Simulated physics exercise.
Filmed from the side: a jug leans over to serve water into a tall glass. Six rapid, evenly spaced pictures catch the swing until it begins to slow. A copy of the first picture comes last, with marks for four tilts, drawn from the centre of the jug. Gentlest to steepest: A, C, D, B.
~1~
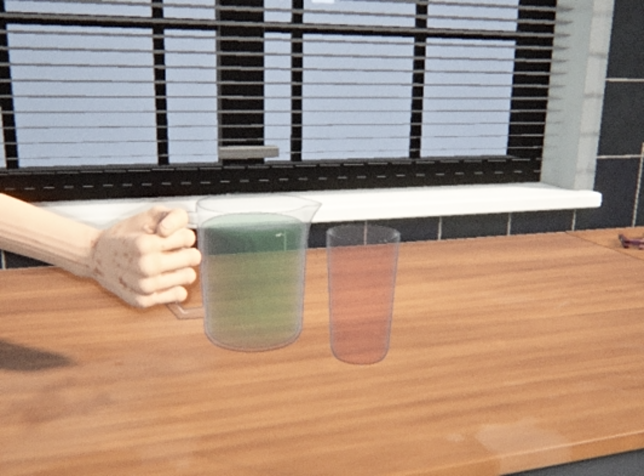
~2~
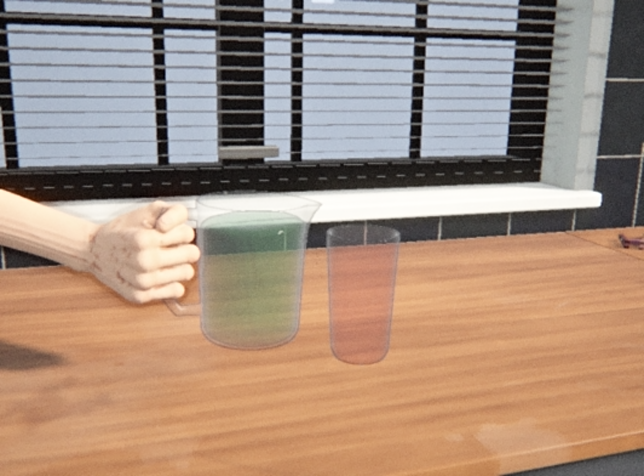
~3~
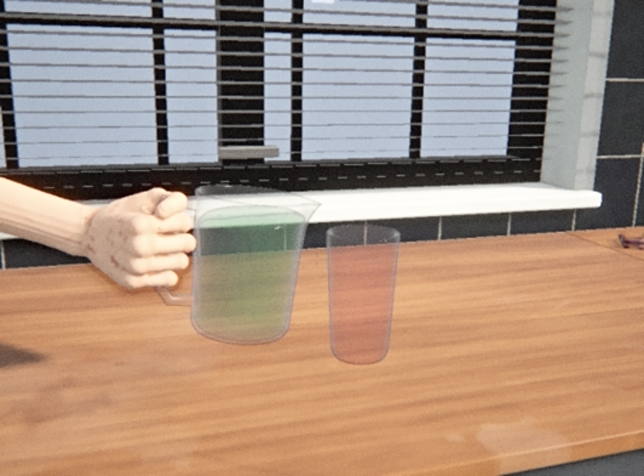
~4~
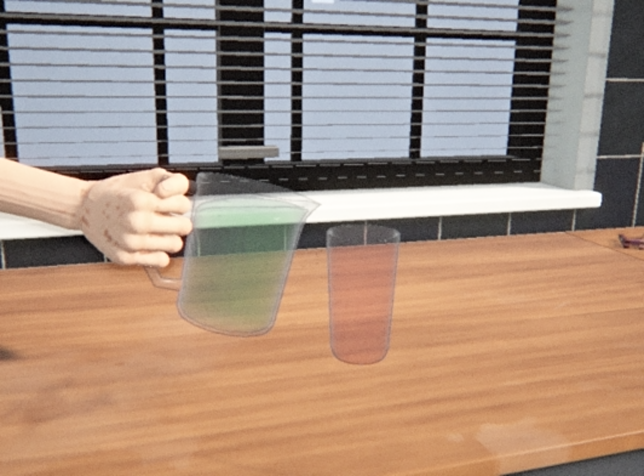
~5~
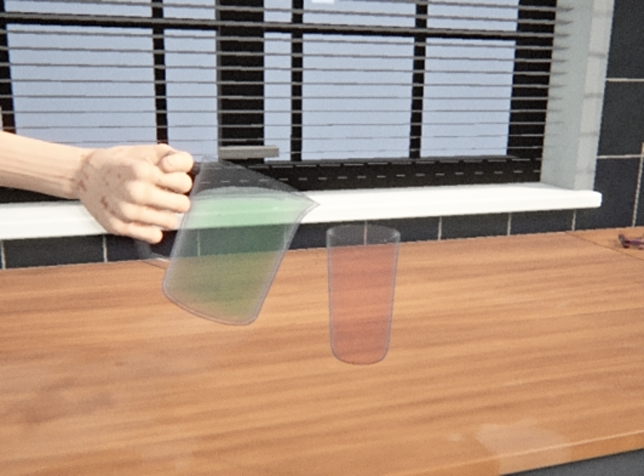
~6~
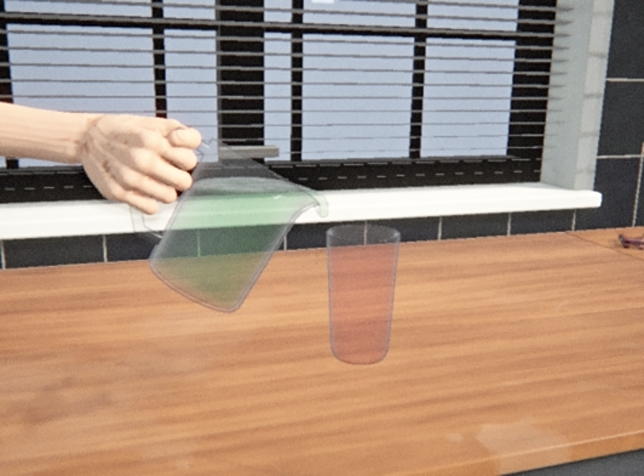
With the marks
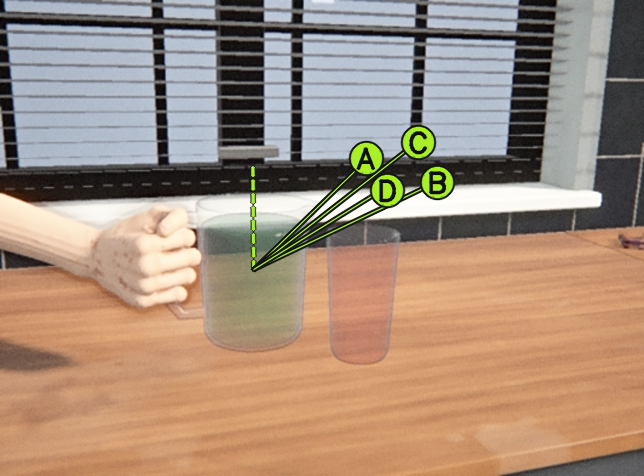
A hand lifts and tilts a clear jug of green liquid rightward beside a reddish glass.
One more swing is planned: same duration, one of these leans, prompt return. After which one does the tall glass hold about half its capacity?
Choose A.
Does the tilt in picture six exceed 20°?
Yes.
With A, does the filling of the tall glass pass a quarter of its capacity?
Yes, clearly.
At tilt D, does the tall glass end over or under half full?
Over.
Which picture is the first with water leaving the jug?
In picture 6.
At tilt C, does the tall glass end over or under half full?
Over.
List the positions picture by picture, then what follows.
In the first picture, upright, lip at (319, 203); rim of the tall glass round (363, 232); nothing has left yet.
In the second picture, upright, lip at (319, 203); nothing has left yet.
In the third picture, tipped about 6°, lip at (319, 203); nothing has left yet.
In the fourth picture, tipped about 13°, lip at (319, 203); nothing has left yet.
In the fifth picture, tipped about 22°, lip at (318, 203); nothing has left yet.
In the sixth picture, tipped about 31°, lip at (318, 202); water is over the lip, down to (323, 215).
On the marked copy, A at (354, 171); B at (421, 189); C at (404, 152); D at (371, 196).
If A is chosen, the tall glass ends with about 50 % of what it can hold.
If B is chosen, the tall glass ends with about 94 % of what it can hold; 11 % of the water is spilt.
If C is chosen, the tall glass ends with about 68 % of what it can hold.
If D is chosen, the tall glass ends with about 90 % of what it can hold.
